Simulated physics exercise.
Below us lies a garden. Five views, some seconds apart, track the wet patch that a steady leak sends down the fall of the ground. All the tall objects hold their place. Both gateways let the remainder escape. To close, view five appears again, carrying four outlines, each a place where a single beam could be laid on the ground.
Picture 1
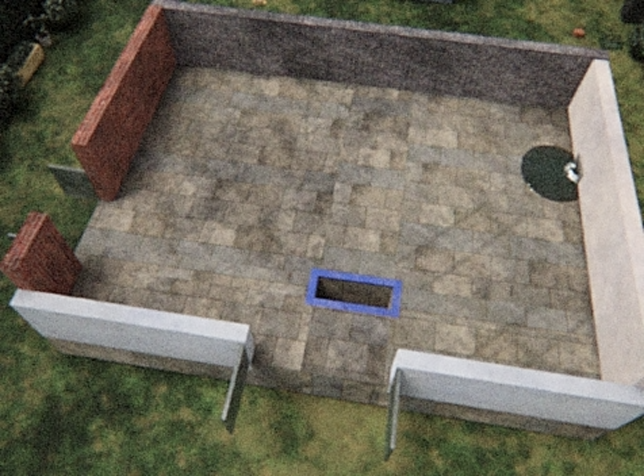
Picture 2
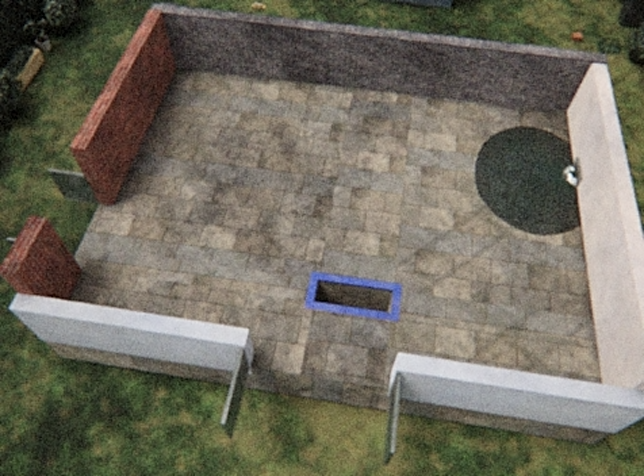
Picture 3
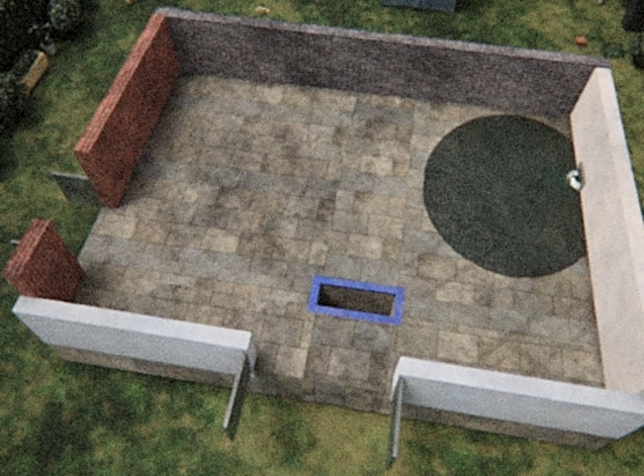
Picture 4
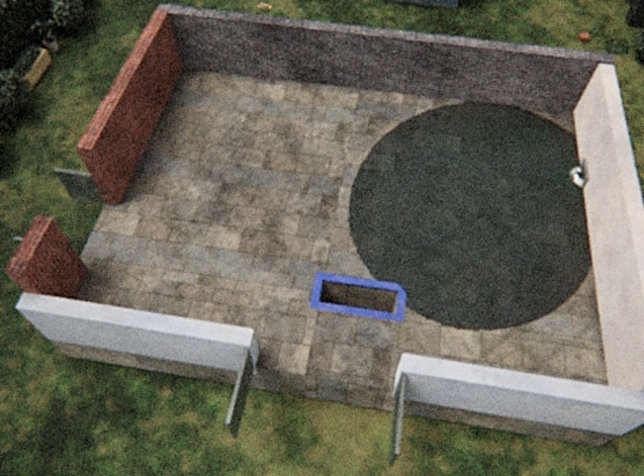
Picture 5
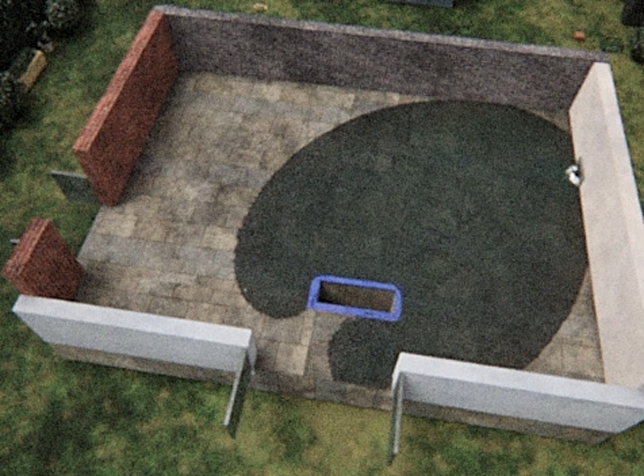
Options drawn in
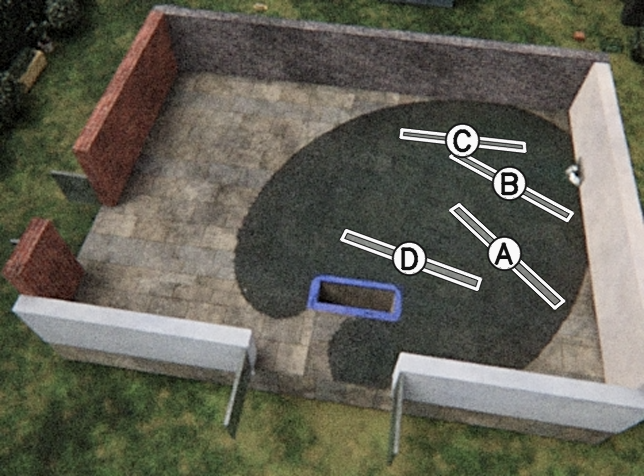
We see a walled paved yard from above as a dark round patch of water grows from an outfall at the right wall, spreading leftward across the paving until it surrounds much of the blue-rimmed gully near the front.
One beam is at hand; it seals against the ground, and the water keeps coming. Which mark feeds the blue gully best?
Use place C.
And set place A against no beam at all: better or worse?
It is worse.
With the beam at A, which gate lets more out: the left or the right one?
The left gate.
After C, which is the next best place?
That is place A.
On the marked copy, A from (454, 207) to (559, 304); B from (453, 153) to (569, 216); C from (401, 133) to (524, 147); D from (344, 235) to (478, 284).
If A is chosen, about 13 % of the stream runs into the blue gully, about 85 % out by the gates.
If B is chosen, about 3 % of the stream runs into the blue gully, about 94 % out by the gates.
If C is chosen, about 28 % of the stream runs into the blue gully, about 70 % out by the gates.
If D is chosen, next to none of the stream runs into the blue gully, about 97 % out by the gates.
